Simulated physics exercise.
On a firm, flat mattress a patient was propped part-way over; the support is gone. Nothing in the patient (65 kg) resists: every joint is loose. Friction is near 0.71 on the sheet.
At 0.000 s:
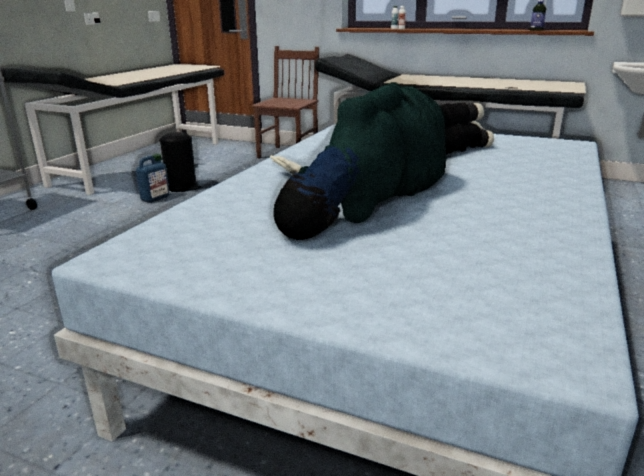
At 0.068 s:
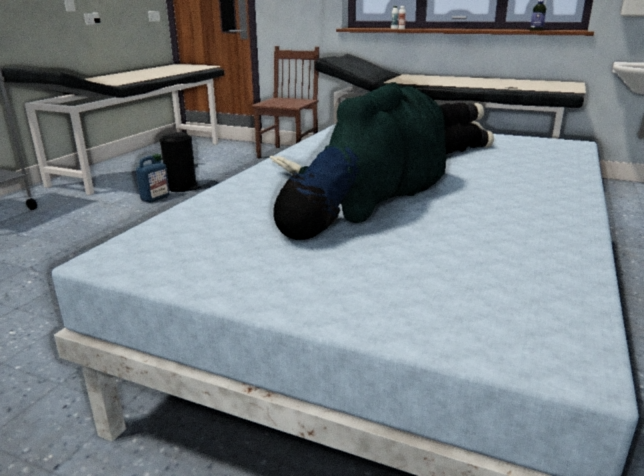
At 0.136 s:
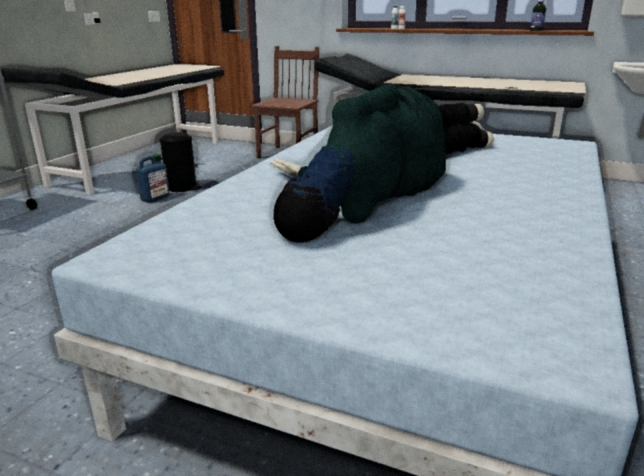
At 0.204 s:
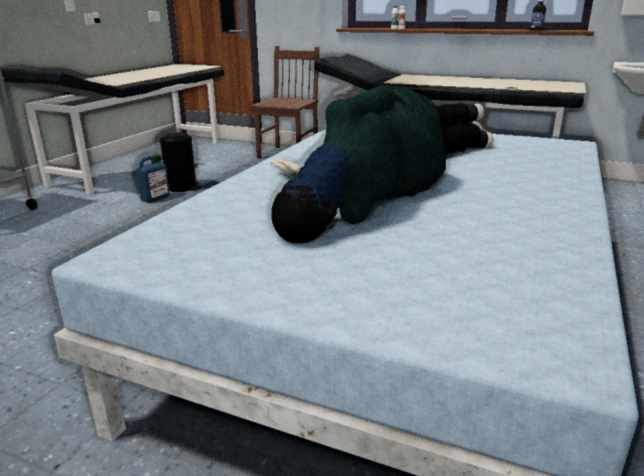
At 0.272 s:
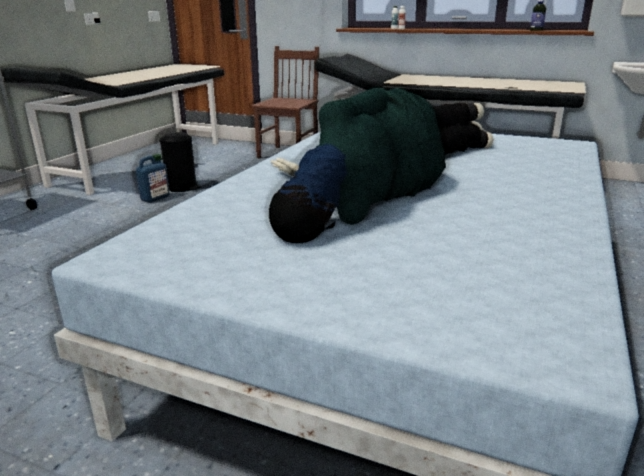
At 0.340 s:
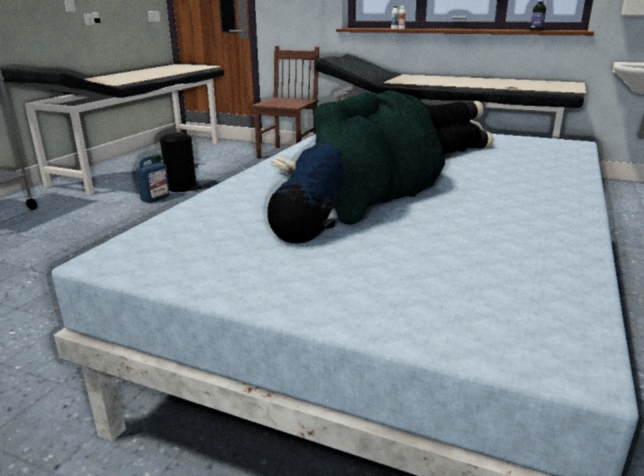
At the start, a dark-haired figure in a green top with a blue collar lies on its side across a pale blue mattress in a clinic-like room. The upper body then rolls slightly and slowly, the head shifting a little to the left, while the legs stay nearly still.
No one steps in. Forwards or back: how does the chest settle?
Here the chest rolls forwards.
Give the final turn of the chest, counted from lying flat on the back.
About 140°.
After 0.54 s the chest is turned 120° from lying flat on the back, near (341, 166) in the last picture's view.
After 0.94 s the chest is turned 135° from lying flat on the back, near (340, 166) in the last picture's view.
After 1.54 s the chest is turned 135° from lying flat on the back, near (341, 166) in the last picture's view.
When all is still (3.2 s), chest rolls forwards.
